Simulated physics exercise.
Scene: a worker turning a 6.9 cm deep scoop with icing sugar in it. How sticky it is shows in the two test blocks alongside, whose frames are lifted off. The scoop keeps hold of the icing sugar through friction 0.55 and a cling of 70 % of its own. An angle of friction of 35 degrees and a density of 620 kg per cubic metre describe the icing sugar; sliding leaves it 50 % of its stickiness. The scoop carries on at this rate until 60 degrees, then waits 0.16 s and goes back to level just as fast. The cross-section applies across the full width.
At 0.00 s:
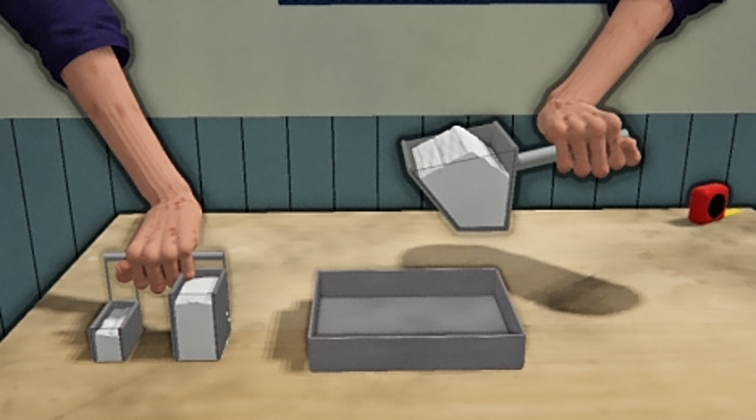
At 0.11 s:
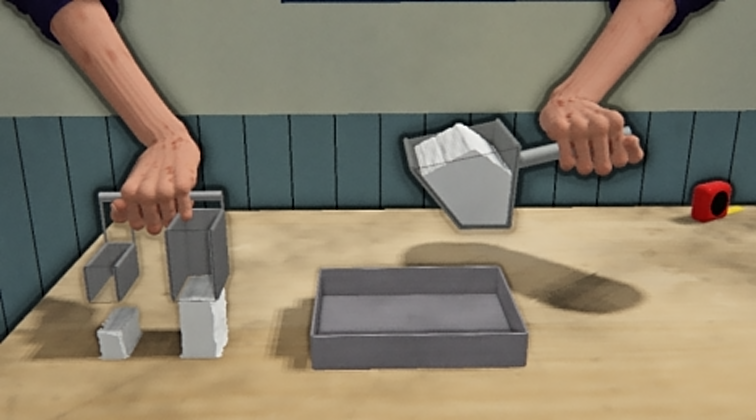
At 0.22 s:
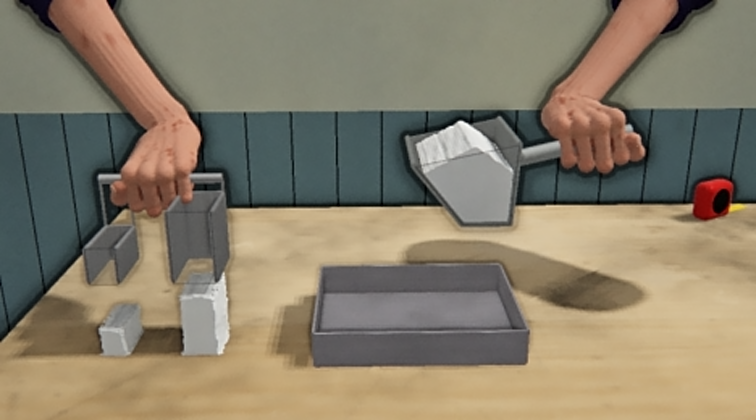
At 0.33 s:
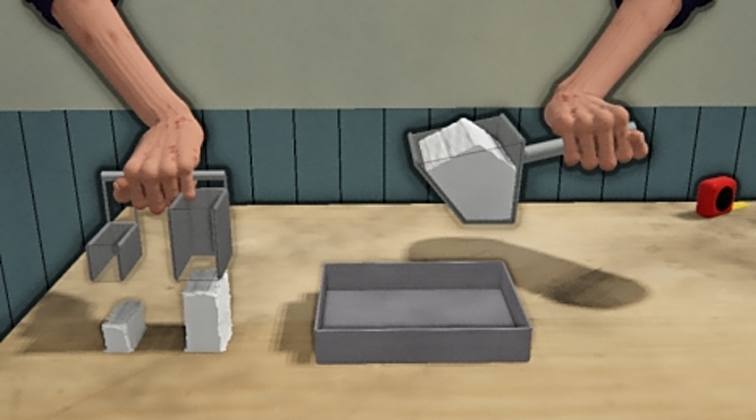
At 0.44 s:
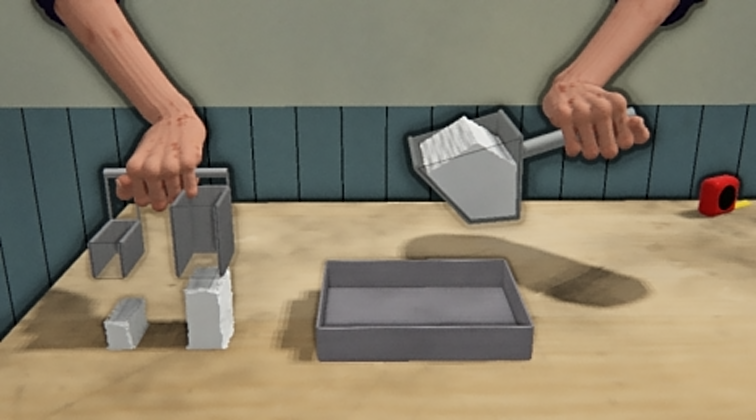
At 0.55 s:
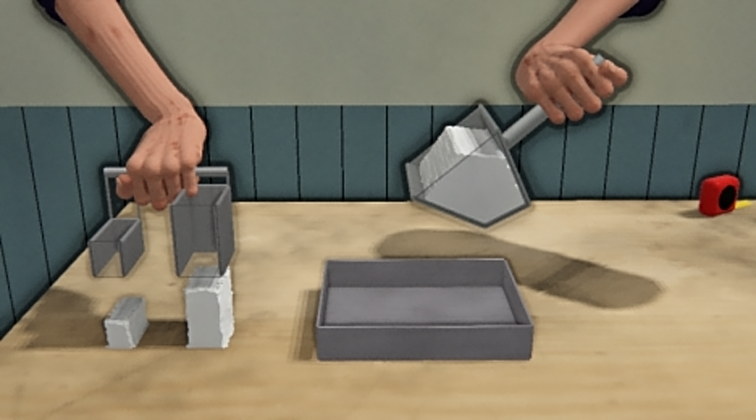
One hand lifted two open moulds off a pair of white powder blocks and held them just above, while the other kept a scoop of icing sugar raised, then tilted it down to the left.
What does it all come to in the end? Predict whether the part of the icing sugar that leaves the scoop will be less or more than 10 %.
My prediction is less.
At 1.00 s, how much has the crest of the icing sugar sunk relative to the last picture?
By my estimate, near 0.5 cm.
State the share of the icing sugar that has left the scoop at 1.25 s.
It should be near 0 per cent.
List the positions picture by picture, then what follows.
In the first frame, lip at (413, 169), tilt 0 degrees; top of the icing sugar at (475, 152); blocks stand 3.7 cm, 7.9 cm (left to right).
In the second frame, lip at (415, 167), tilt 0 degrees; top of the icing sugar at (477, 149); blocks stand 3.7 cm, 7.9 cm (left to right).
In the third frame, lip at (416, 164), tilt 0 degrees; top of the icing sugar at (478, 147); blocks stand 3.7 cm, 7.9 cm (left to right).
In the fourth frame, lip at (419, 162), tilt 0 degrees; top of the icing sugar at (481, 144); blocks stand 3.7 cm, 7.9 cm (left to right).
In the fifth frame, lip at (419, 166), tilt 5 degrees; top of the icing sugar at (475, 144); blocks stand 3.7 cm, 7.9 cm (left to right).
In the sixth frame, lip at (415, 195), tilt 28 degrees; top of the icing sugar at (469, 154); blocks stand 3.7 cm, 7.9 cm (left to right).
After 0.75 s, the scoop is at 60 degrees and 0 % has left it.
After 1.00 s, the scoop is at 51 degrees and 0 % has left it.
After 1.25 s, the scoop is at 1 degrees and 0 % has left it.
After 1.49 s, the scoop is at 0 degrees and 0 % has left it.
After 1.80 s, at the end, the scoop is at 0 degrees and 0 % has left it.
